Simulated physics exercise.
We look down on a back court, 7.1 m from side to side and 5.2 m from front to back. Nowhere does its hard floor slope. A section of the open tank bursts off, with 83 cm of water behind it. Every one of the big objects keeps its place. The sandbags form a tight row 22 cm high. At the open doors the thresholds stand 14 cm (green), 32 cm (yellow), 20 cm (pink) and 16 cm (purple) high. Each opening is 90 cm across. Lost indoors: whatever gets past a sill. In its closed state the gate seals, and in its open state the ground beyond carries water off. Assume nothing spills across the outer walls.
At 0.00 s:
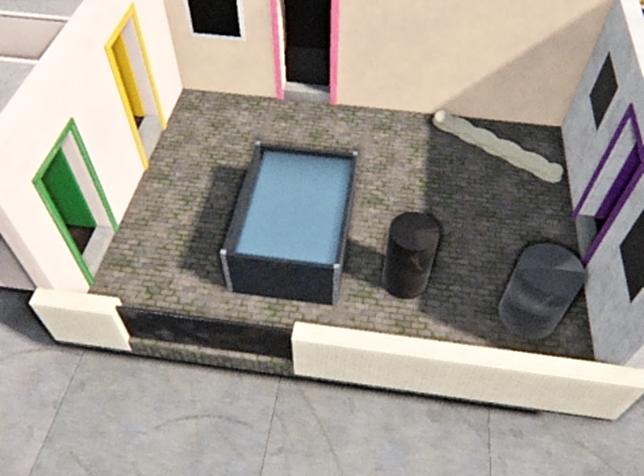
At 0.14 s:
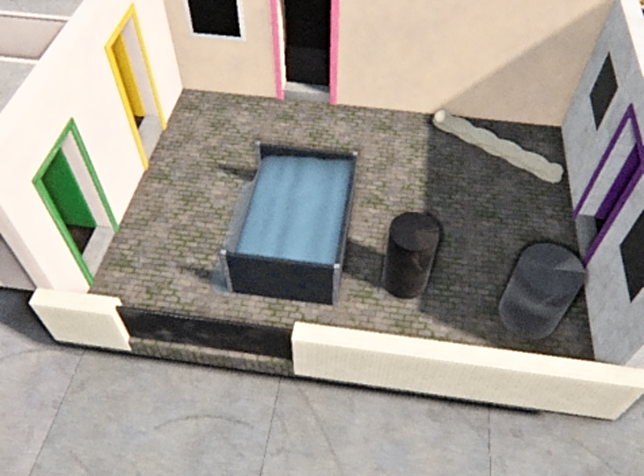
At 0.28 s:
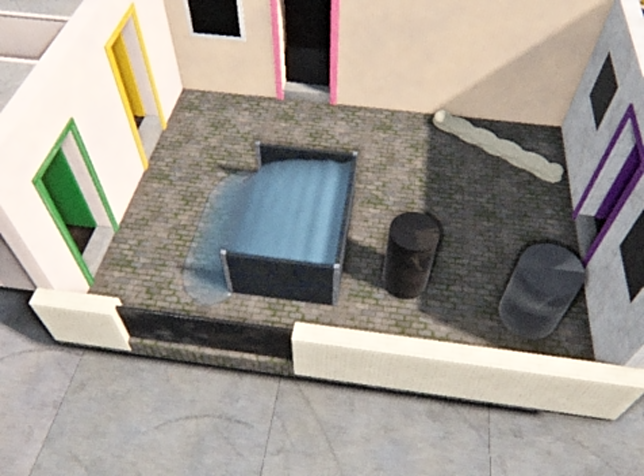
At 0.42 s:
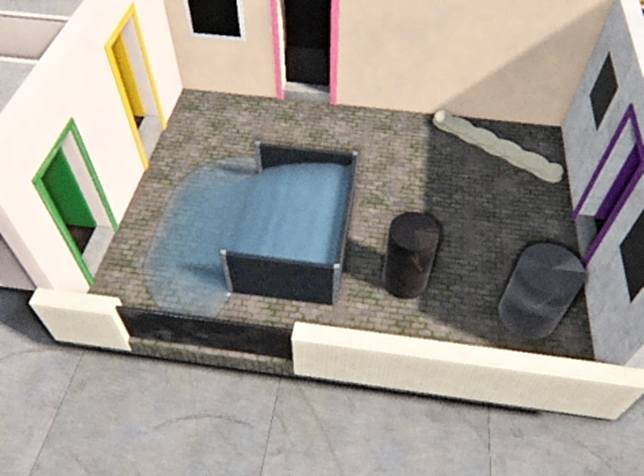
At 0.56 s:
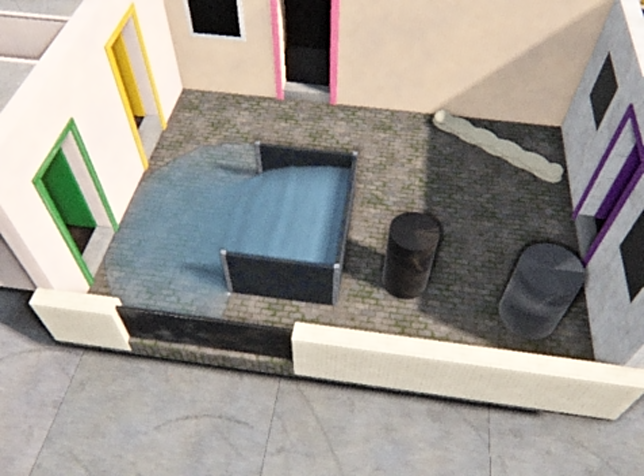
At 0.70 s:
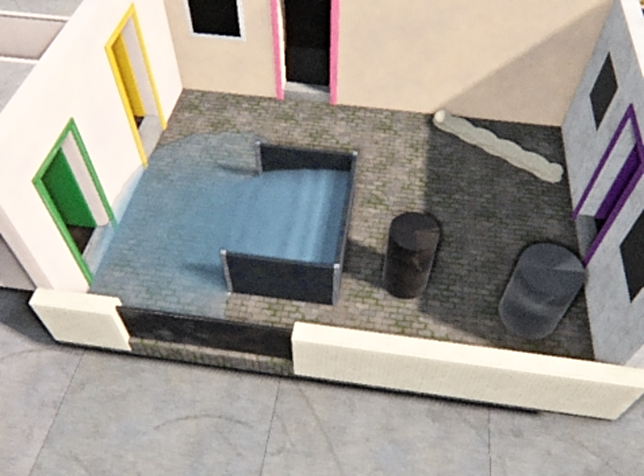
A walled courtyard held an open tank of still water until its left side gave way, and the water poured out and spread across the brick floor to the wall with green and yellow doorways.
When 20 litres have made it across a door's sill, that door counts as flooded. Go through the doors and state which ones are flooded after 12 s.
My prediction: At the green door the amount will climb above the limit. At the yellow door the amount will stay short of the limit. At the pink door the amount will stay short of the limit. At the purple door the amount will stay short of the limit.
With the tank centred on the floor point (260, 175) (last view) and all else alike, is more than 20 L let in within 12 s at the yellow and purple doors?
Measured against the limit, the yellow door goes beyond it and the purple door stays within it.
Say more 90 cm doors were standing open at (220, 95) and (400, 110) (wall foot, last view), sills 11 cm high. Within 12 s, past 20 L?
Well, the first one ends up on the high side, the second one on the low side.
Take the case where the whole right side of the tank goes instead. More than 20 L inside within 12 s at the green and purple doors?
So green ends up short of it and purple ends up past the limit.
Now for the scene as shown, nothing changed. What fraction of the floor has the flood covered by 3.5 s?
Roughly 55 % of the floor.
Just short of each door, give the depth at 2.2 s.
You'd get green at 34 cm, yellow at 21 cm, pink at 2 cm, and purple at 0 cm.
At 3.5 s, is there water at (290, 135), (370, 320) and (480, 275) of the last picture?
Point 1: Reached; point 2: Reached; point 3: Unreached.
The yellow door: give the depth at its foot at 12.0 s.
Average: ~ 5.0 cm.
After 1.4 s water covers 25 % of the floor and is deepest (49 cm) near (136, 213); green door 42 cm at the sill, 124 L in, yellow door 29 cm at the sill, 0 L in, pink door not reached, purple door not reached.
After 2.2 s water covers 30 % of the floor and is deepest (43 cm) near (179, 97); green door 34 cm at the sill, 257 L in, yellow door 21 cm at the sill, 0 L in, pink door not reached, purple door not reached.
After 3.5 s water covers 55 % of the floor and is deepest (22 cm) near (182, 91); green door 17 cm at the sill, 327 L in, yellow door 12 cm at the sill, 0 L in, pink door 11 cm at the sill, 0 L in, purple door not reached.
After 7.0 s water covers 90 % of the floor and is deepest (17 cm) near (571, 317); green door 5 cm at the sill, 332 L in, yellow door 9 cm at the sill, 0 L in, pink door 7 cm at the sill, 0 L in, purple door 14 cm at the sill, 0 L in.
After 12.0 s water covers 95 % of the floor and is deepest (11 cm) near (347, 257); green door 7 cm at the sill, 332 L in, yellow door 5 cm at the sill, 1 L in, pink door 4 cm at the sill, 0 L in, purple door 8 cm at the sill, 0 L in.
